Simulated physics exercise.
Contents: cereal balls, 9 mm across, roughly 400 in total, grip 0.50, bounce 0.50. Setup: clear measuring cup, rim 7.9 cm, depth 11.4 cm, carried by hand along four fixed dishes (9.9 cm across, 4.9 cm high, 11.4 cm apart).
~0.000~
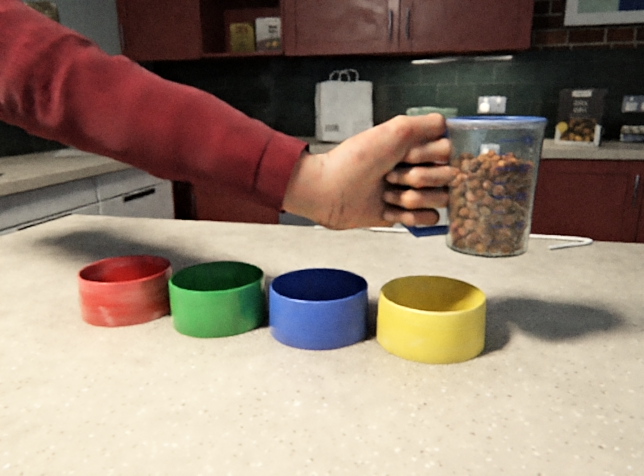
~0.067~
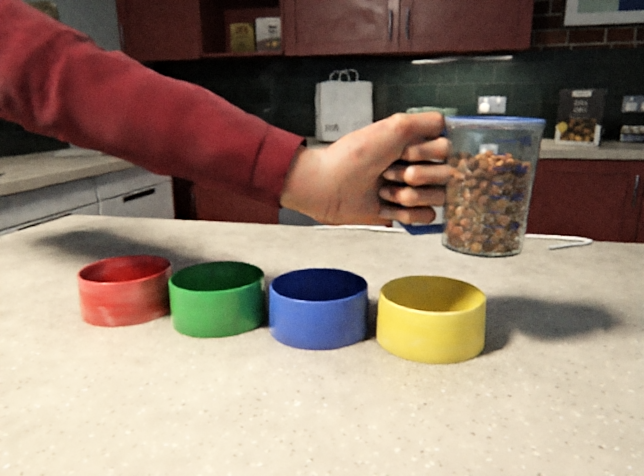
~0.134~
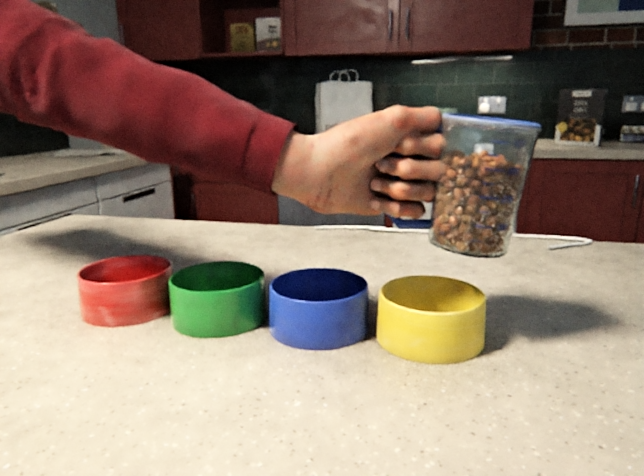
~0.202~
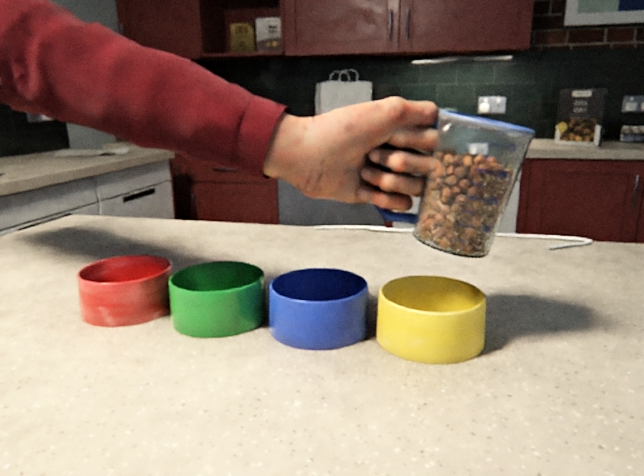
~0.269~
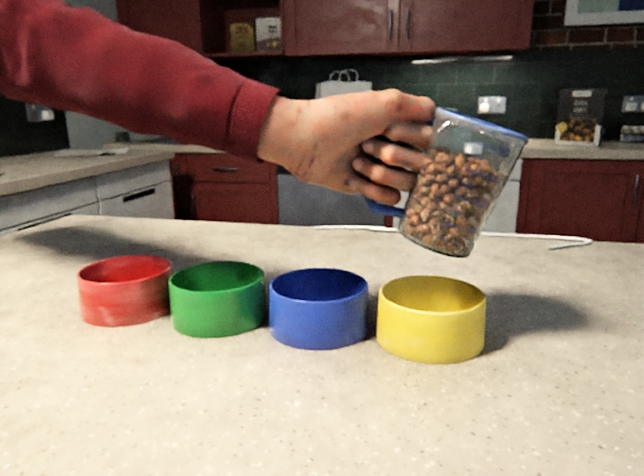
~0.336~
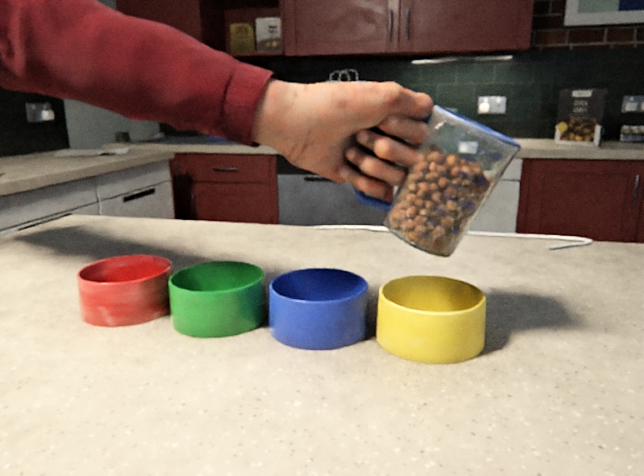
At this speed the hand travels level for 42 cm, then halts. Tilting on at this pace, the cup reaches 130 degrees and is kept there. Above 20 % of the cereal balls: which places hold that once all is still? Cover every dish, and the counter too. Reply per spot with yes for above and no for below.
Red dish: No, below. Blue dish: Yes, above. Green dish: No, below. Yellow dish: No, below. Counter: No, below.
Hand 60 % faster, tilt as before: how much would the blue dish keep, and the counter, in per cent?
Shares: Blue 0, counter 10.
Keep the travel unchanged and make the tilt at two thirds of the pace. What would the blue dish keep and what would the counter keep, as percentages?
In the blue dish 20; on the counter 20.
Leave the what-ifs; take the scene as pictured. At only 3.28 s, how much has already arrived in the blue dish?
It works out to some 90 per cent.
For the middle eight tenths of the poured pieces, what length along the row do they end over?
7 cm, roughly.
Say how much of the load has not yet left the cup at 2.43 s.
Around 0 in a hundred.
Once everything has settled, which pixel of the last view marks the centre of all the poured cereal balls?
My guess is close to (321, 305).
After 1.59 s, tilt 130 degrees; cup holds 30 %, blue 60 %, yellow 5 %.
After 2.43 s, tilt 130 degrees; cup holds 0 %, blue 90 %, yellow 5 %.
After 3.28 s, tilt 130 degrees; cup holds 0 %, blue 90 %, yellow 5 %.
In the end, at 3.6 s, red 0 %, blue 90 %, green 0 %, yellow 5 %, counter 5 %.
